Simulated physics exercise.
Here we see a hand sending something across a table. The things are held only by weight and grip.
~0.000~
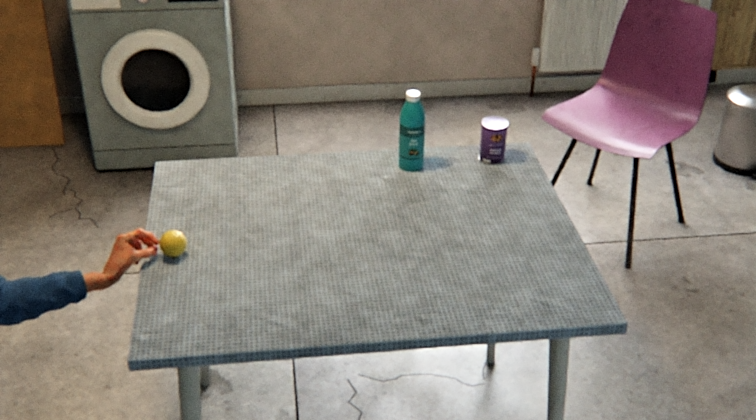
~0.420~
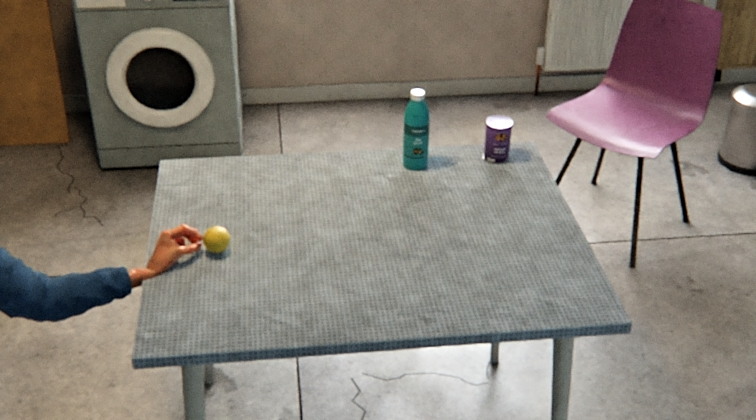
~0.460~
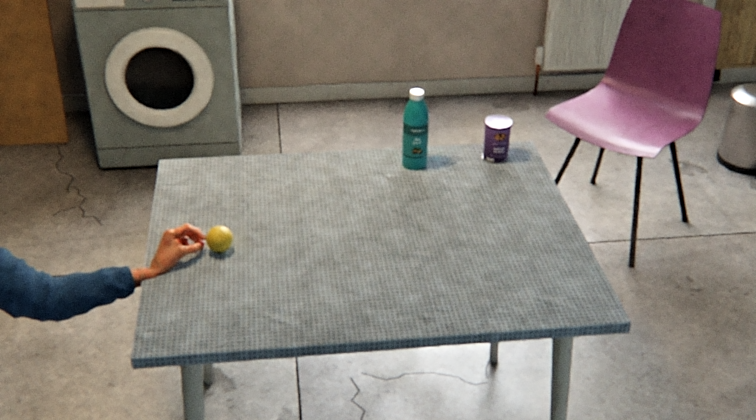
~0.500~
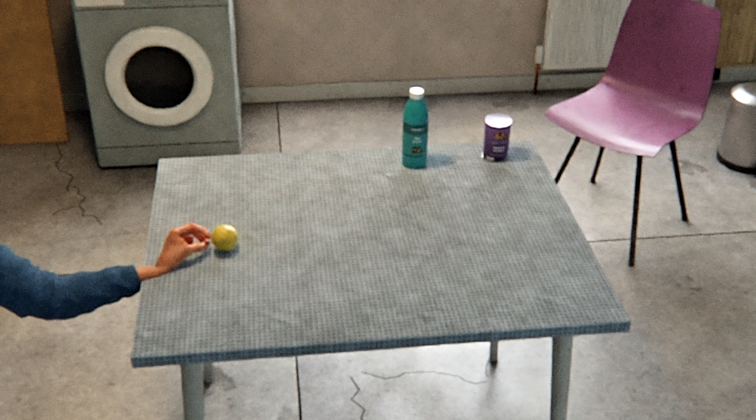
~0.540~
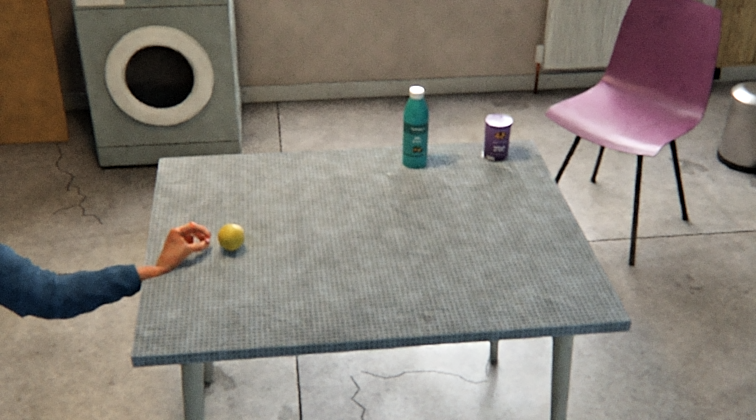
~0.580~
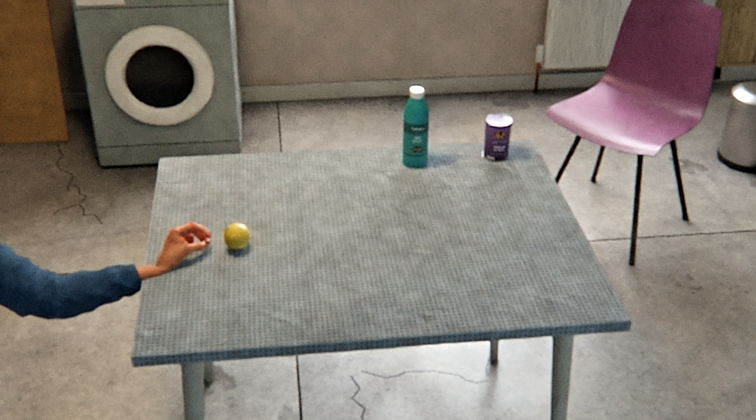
A yellow lemon moves right across the table, pushed by a hand, then separates from it.
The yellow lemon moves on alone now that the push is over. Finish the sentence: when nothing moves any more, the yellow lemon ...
... is still on the table.
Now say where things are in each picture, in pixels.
Under the hand; yellow lemon (173, 244), in the first frame.
Under the hand; yellow lemon (217, 240), in the second frame.
Under the hand; yellow lemon (220, 239), in the third frame.
Yellow lemon (225, 238), in the fourth frame.
Yellow lemon (231, 237), in the fifth frame.
Yellow lemon (237, 237) displaced a little, in the sixth frame.
Around 0.68 s, yellow lemon displaced about its own width near (250, 236).
Around 0.88 s, yellow lemon displaced well along near (269, 235).
Around 1.08 s, yellow lemon displaced well along near (281, 234).
Finally (1.6 s), moved from the start, yellow lemon. Final places as the last picture's camera would see them, yellow lemon near (286, 234).
